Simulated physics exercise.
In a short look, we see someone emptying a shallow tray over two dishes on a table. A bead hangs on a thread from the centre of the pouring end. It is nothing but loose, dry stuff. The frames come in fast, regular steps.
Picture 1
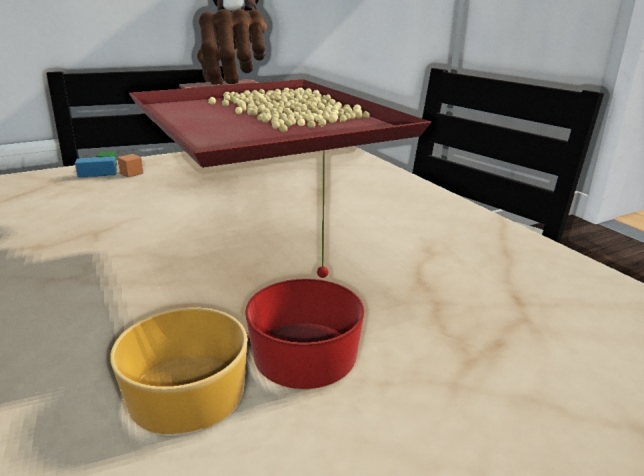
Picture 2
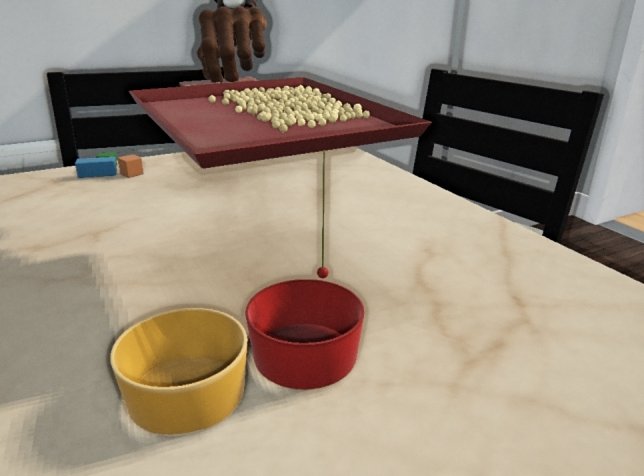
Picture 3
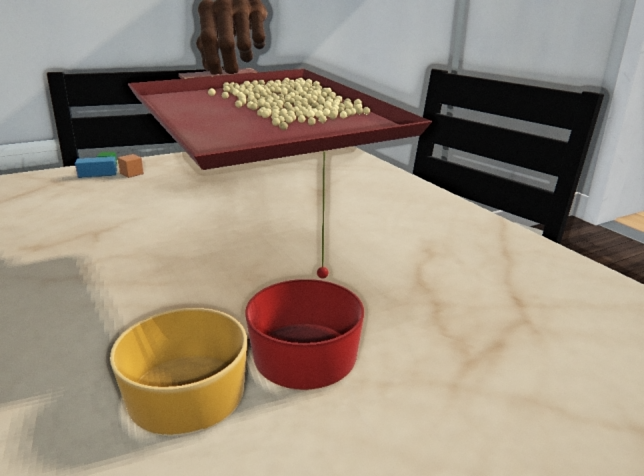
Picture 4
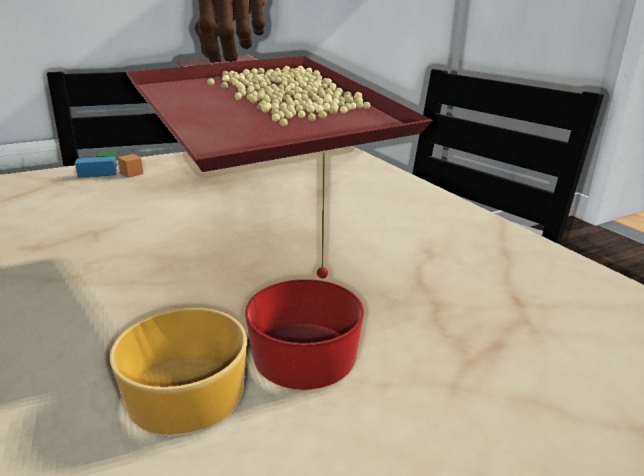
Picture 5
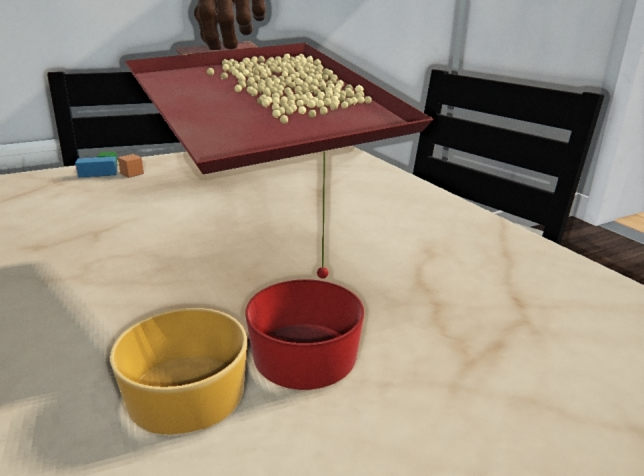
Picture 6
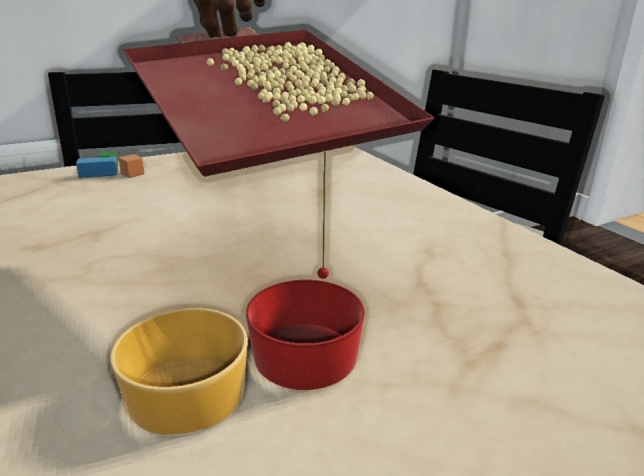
A dark red tray scattered with pale, round soya beans is held level by a brown hand at its far edge, above a marble-patterned table seen from slightly above by a still camera. Below sit a yellow dish at left and a red one at right, under a hanging red bead, with black chairs behind. The hand raises the tray's far side, tilting it slightly toward the near left corner.
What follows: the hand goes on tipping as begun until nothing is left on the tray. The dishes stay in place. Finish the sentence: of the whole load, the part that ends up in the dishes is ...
... more than half.
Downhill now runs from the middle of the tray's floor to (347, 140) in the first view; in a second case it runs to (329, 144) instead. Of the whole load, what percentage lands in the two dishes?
Roughly 0 percent first and 20 percent second.
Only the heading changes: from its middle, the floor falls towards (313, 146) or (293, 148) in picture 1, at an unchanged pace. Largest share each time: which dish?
Result of try 1 is the right side, of try 2 the right side.
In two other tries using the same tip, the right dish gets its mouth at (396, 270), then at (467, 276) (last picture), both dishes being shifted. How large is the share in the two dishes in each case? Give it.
Trial 1 near 40 percent, trial 2 near 20 percent.
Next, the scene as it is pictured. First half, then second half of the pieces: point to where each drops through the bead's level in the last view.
I'd say close to (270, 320) at first and close to (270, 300) later on.
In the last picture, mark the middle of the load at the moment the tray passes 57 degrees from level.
I'd mark the middle close to (274, 185).
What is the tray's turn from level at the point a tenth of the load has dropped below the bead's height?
Near 45 degrees.
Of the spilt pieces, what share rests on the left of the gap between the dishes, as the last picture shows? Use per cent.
It comes to near 50 percent of the spill.
Soon, tray tipped steeply; about half on the tray; a small part in the left dish; about a quarter in the right dish; a small part outside both; a small part in the air.
A while on, tray tipped right over; about a third in the left dish; about half in the right dish; a small part outside both; a stray few in the air.
Towards the end, tray tipped past a quarter turn; about a third in the left dish; about half in the right dish; a small part outside both.
Finally, tray tipped past a quarter turn; about a third in the left dish; about half in the right dish; a small part outside both.
